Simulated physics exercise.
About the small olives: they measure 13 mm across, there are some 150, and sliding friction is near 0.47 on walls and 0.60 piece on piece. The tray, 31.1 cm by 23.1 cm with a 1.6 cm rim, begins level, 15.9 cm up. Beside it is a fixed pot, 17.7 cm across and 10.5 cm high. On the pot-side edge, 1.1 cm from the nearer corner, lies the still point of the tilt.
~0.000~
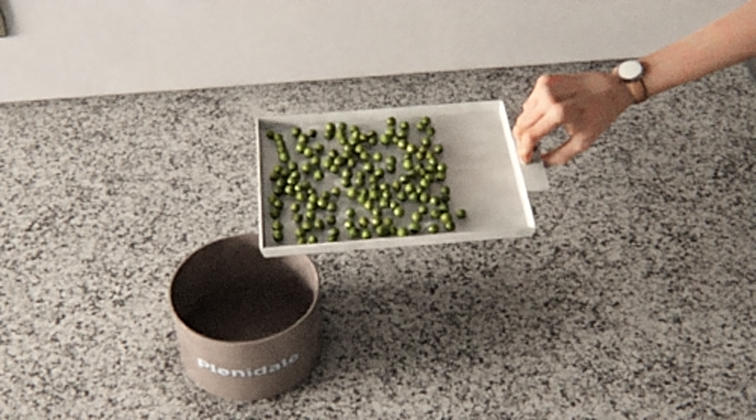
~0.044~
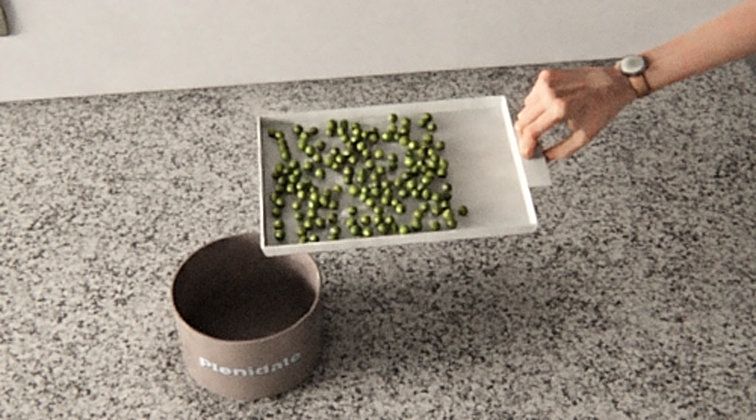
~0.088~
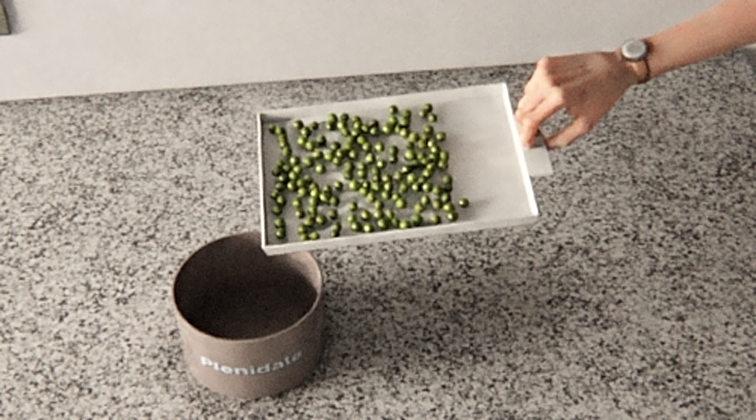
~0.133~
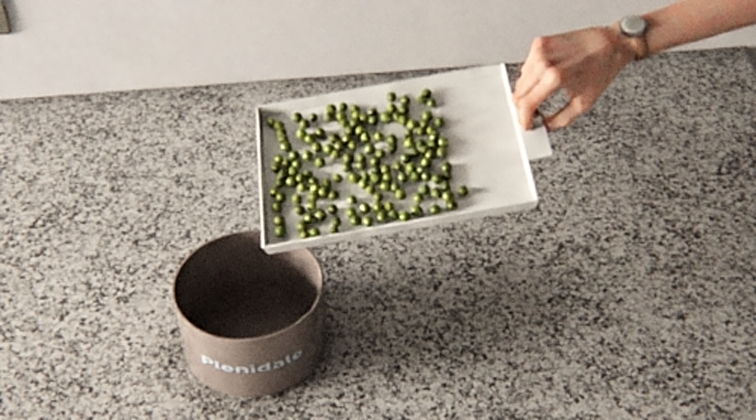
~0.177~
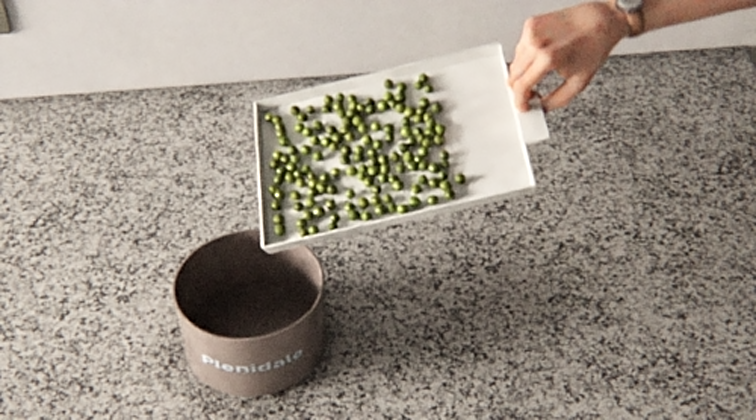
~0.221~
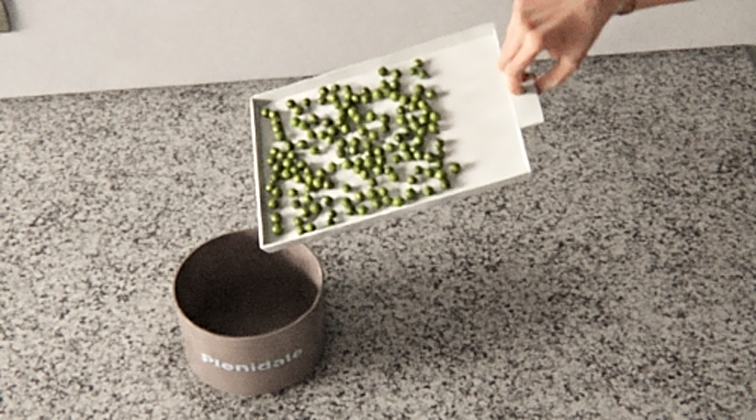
Small green olives lie scattered across a white rectangular tray held over a speckled grey stone counter, seen from above at an angle, with a pale wall behind. A hand wearing a round-faced watch grips the tray's tab at the right, and a brown pot with pale lettering stands below its left end. The hand raises the right side, slanting the tray leftward, while the olives keep their arrangement and the view stays still.
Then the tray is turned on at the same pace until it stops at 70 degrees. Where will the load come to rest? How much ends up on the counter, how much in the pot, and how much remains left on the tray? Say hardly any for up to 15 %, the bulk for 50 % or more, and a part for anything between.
By place: Counter hardly any, pot a part, left on the tray the bulk.
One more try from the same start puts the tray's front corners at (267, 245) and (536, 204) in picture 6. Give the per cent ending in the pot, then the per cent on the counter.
Pot 0, counter 0.
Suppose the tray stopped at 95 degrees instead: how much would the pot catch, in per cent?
You'd end up with some 85 % in the pot.
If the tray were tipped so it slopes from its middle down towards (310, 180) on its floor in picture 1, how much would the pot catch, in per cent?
5 %.
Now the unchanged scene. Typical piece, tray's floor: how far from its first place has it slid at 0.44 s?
I'd say close to 4 centimetres.
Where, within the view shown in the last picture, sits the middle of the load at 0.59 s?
Roughly (269, 165).
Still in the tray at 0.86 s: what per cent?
Close to 75 in a hundred.
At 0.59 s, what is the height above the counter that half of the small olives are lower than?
About 24 centimetres.
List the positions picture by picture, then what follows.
Tray tilt 0 degrees, front corners at (264, 247) and (532, 226); middle of the pieces at (360, 182); pot at (244, 286), in the first frame.
Tray tilt 1 degrees, front corners at (266, 246) and (534, 222); middle of the pieces at (362, 179), in the second frame.
Tray tilt 4 degrees, front corners at (266, 245) and (535, 213), lowest corner left front; middle of the pieces at (362, 174), in the third frame.
Tray tilt 9 degrees, front corners at (266, 244) and (534, 198), lowest corner left front; middle of the pieces at (361, 165), in the fourth frame.
Tray tilt 14 degrees, front corners at (265, 245) and (532, 183), lowest corner left front; middle of the pieces at (359, 158), in the fifth frame.
Tray tilt 19 degrees, front corners at (264, 245) and (527, 169), lowest corner left front; middle of the pieces at (355, 150); pot at (248, 281). Its pace works out near 120 degrees a second, in the sixth frame.
Then, at 0.44 s, tilt 45 degrees; the tray holds 100 %, the pot 0 %.
After 0.59 s, tilt 63 degrees; the tray holds 100 %, the pot 0 %.
After 0.86 s, tilt 70 degrees; the tray holds 75 %, the pot 15 %.
At rest (1.7 s), counter 5 %, pot 25 %, tray 70 %.
